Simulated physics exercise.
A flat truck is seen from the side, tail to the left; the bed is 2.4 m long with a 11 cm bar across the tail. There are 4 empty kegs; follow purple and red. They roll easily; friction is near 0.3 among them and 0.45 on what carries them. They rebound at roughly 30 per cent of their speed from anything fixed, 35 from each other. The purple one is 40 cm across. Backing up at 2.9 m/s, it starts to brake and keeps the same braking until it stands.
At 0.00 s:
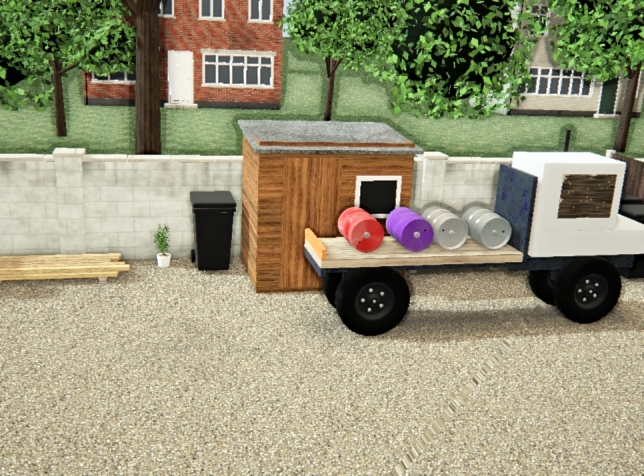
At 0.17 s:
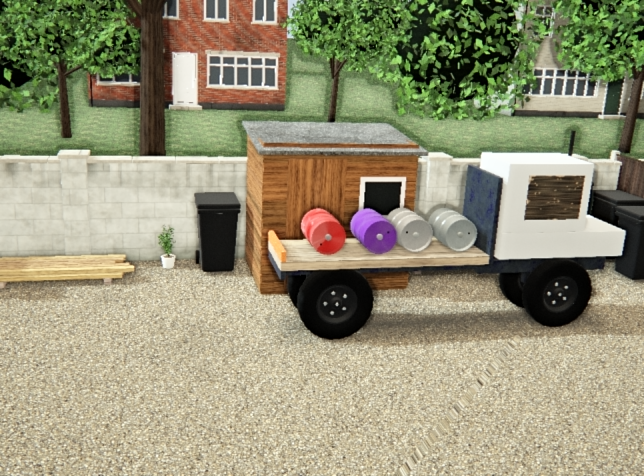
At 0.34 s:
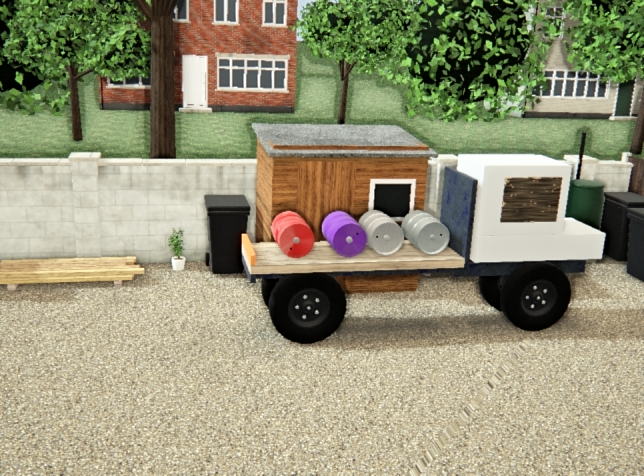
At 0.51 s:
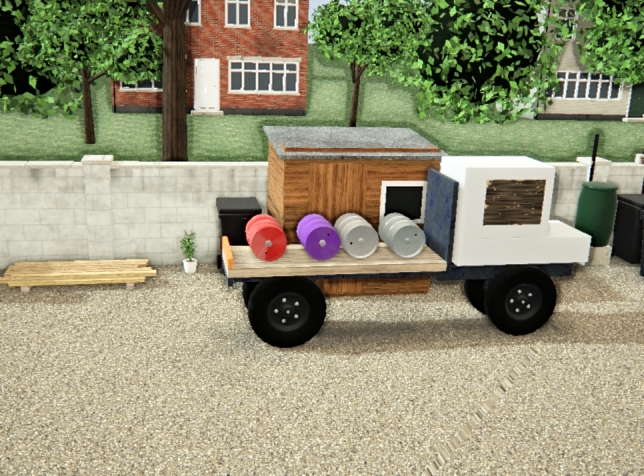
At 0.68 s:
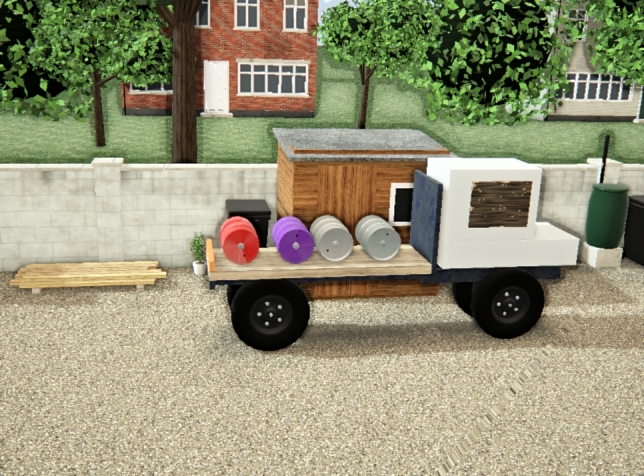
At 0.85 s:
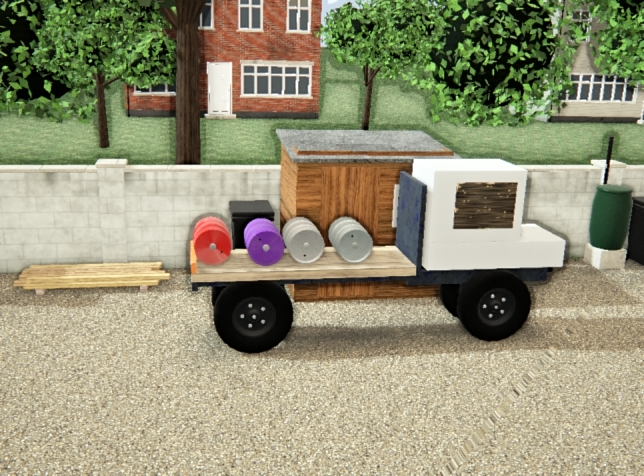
The clip opens on a flatbed truck with red, purple and two silver kegs, in front of a wooden shed on gravel. It reverses left, passing a black bin and potted plant, and gradually slows as the kegs roll a short way along the bed toward the tail, widening the gap behind the cab.
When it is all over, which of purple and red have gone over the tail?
The purple keg is held by the bed, the red stays on the bed.
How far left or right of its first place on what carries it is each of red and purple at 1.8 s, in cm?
Red 30 left, purple 50 left.
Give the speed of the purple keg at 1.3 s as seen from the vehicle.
Roughly 0.0 m/s.
By 1.3 s, purple is on the bed, 55 cm from the bar; red is on the bed, 15 cm from the bar; 0 of 4 are off.
By 1.8 s, purple is on the bed, 60 cm from the bar; as before, red; 0 of 4 are off.
Finally (2.3 s), purple is on the bed, 60 cm from the bar; red is on the bed, 20 cm from the bar; 0 of 4 are off.
